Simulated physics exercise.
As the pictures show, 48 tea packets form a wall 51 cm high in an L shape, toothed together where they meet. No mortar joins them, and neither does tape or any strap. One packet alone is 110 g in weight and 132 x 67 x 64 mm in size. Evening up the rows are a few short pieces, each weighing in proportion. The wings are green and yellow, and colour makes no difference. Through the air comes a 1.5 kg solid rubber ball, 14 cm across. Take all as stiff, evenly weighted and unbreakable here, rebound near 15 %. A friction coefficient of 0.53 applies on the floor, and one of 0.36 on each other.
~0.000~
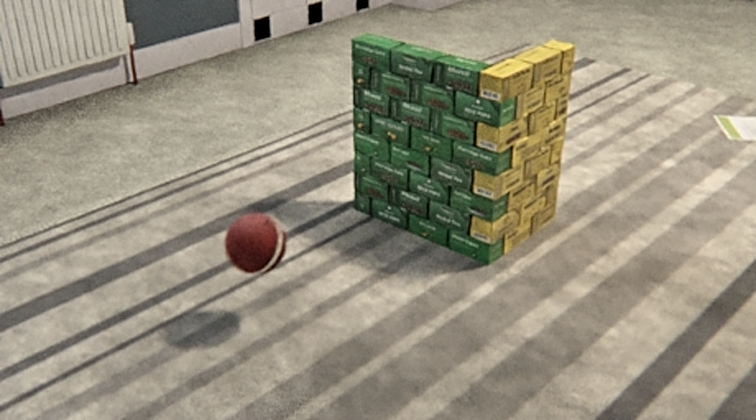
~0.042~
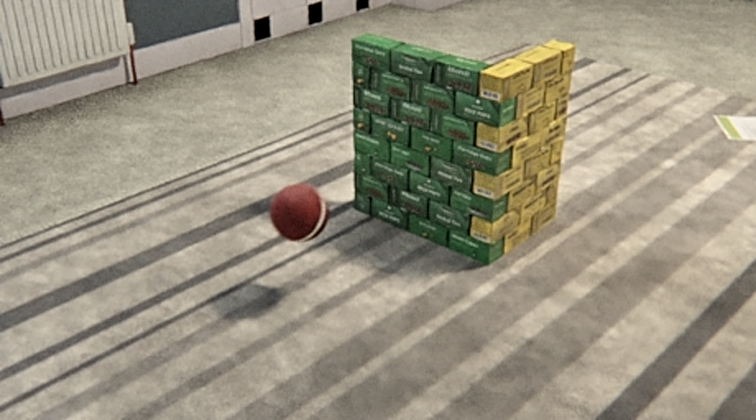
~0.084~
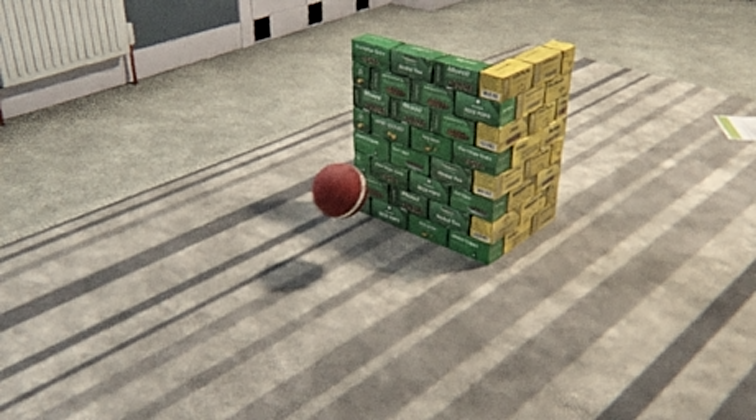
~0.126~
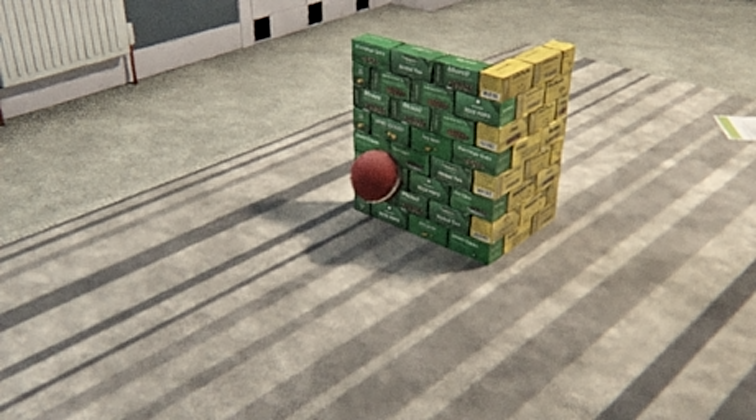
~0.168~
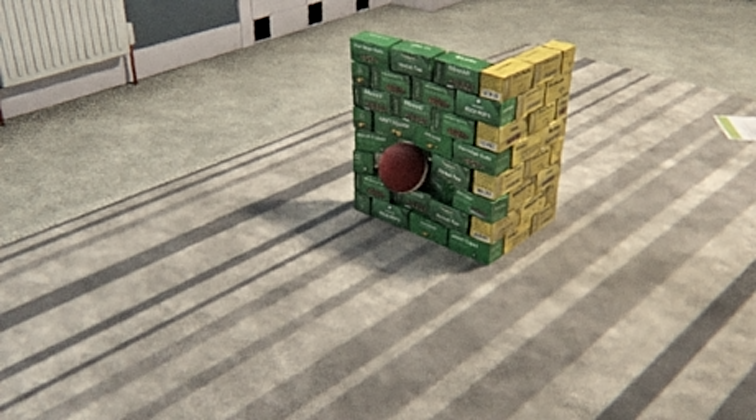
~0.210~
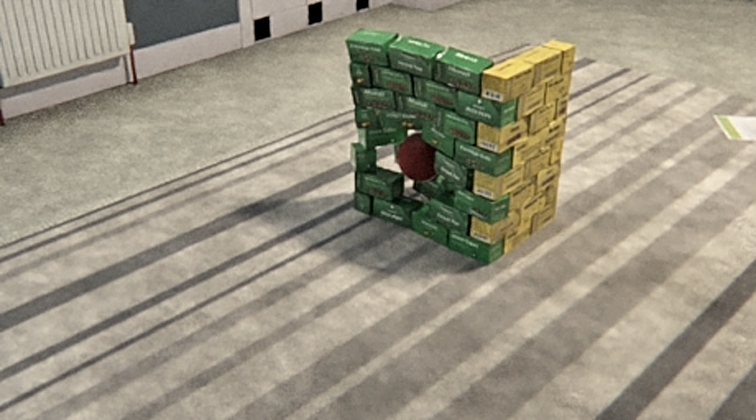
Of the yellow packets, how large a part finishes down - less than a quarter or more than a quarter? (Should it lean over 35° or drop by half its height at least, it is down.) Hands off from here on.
I would say less than a quarter.
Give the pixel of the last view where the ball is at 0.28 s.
Check around pixel (449, 152).
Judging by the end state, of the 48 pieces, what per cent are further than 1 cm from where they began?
50 per cent.
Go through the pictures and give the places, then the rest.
In the first picture (we follow the side turned to the camera), ball (256, 244) 46 cm from contact, 3.4 m/s; top yellow packet (518, 83); top green packet (455, 78); no piece has moved.
The second picture shows ball (300, 213) 32 cm from contact, 3.3 m/s; top yellow packet (518, 83).
The third picture shows ball (340, 191) 18 cm from contact, 3.3 m/s; top yellow packet (518, 83).
The fourth picture shows ball (377, 177) 46 mm from contact, 3.3 m/s; top yellow packet (518, 83).
The fifth picture shows ball (404, 168) after contact, 2.2 m/s; top yellow packet (519, 83); top green packet (455, 77) tipped 3°; steepest lean 4°, the packet at (362, 120); 19 stirred so far.
The sixth picture shows ball (422, 157) after contact, 1.8 m/s; top yellow packet (520, 83); top green packet (456, 77) tipped 14°; 23 stirred so far.
Around 0.28 s, ball still moving; none of the 20 yellow packets down (4 of 48 in all colours); top yellow packet displaced 6 mm; top green packet tipped 17°.
Around 0.42 s, ball still moving; none of the 20 yellow packets down (13 of 48 in all colours); top yellow packet tipped 3°; top green packet tipped 28°.
Around 0.62 s, ball still moving; none of the 20 yellow packets down (15 of 48 in all colours); top yellow packet tipped 4°; top green packet on its side.
Around 0.90 s, ball still moving; none of the 20 yellow packets down (16 of 48 in all colours); top yellow packet displaced 11 mm; top green packet on its side.
Finally (2.0 s), ball rolling away; none of the 20 yellow packets down (16 of 48 in all colours); top yellow packet displaced 11 mm; top green packet on its side. That is 0 per cent. Seen by the last camera, middles, top yellow packet near (503, 81), top green packet near (396, 270).
